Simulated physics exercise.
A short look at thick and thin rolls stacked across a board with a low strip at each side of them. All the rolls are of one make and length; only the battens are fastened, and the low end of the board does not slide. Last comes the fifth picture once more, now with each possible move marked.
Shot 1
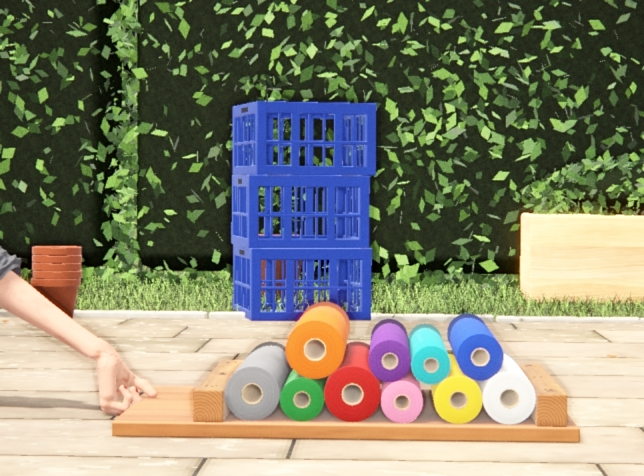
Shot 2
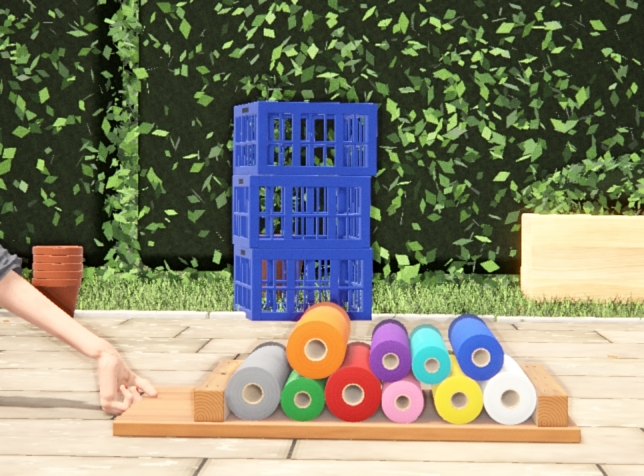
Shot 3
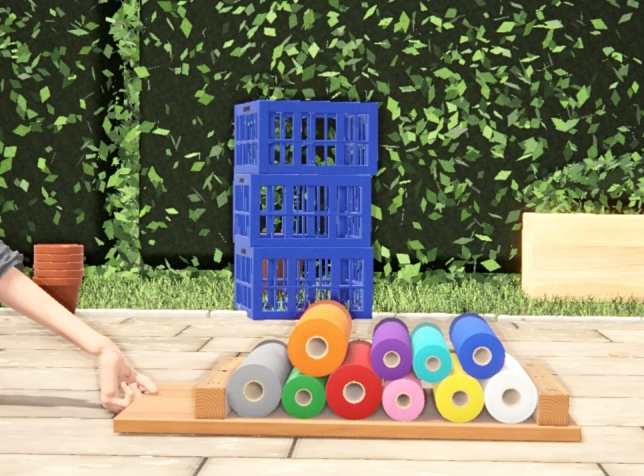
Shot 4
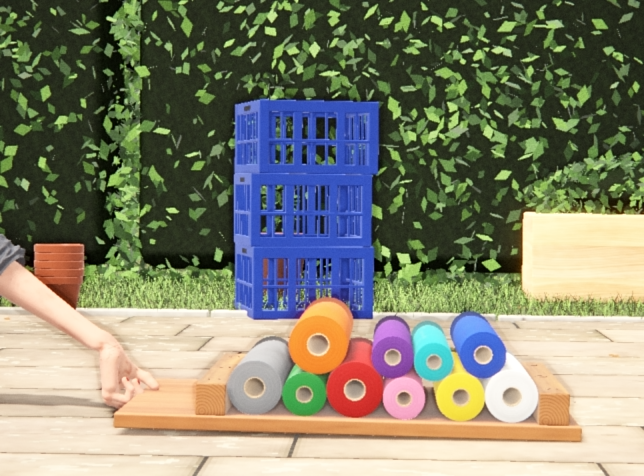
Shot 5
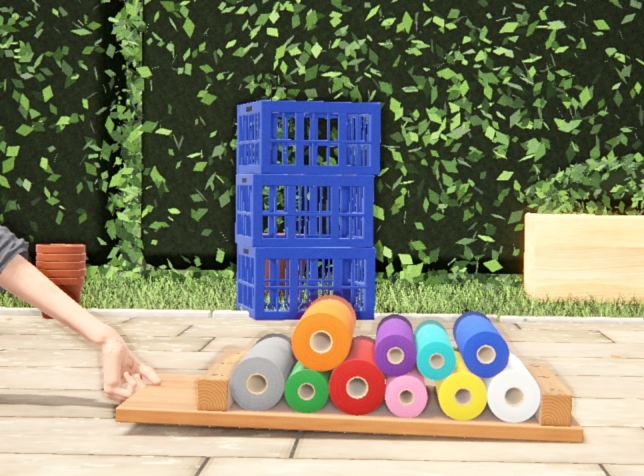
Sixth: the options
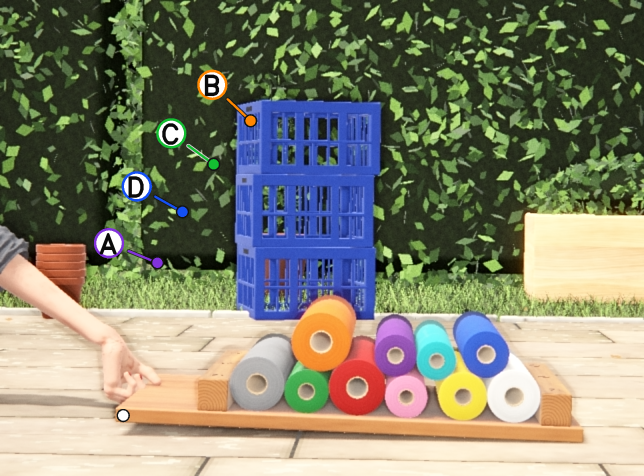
A hand slightly raises the left end of a wooden board stacked with colourful rolls.
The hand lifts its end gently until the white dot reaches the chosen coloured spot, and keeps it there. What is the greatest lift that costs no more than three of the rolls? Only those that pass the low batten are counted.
Stop at C.
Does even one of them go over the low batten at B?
Yes, at B.
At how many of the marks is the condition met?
Three of the four.
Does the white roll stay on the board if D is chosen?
Yes, with D.
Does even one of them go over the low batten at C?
Yes, at C.
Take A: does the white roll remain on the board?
Yes, with A.
On the marked copy, A at (158, 263); B at (250, 121); C at (214, 164); D at (183, 212); the white dot at (123, 415).
With C. Early on, board at 20°.
Further on, board at 35°.
At the end, board at 35°, three over the low batten (purple, blue, turquoise).
As for the rest, A none over the low batten; B four over the low batten (purple, orange, blue, turquoise); D three over the low batten (purple, blue, turquoise).
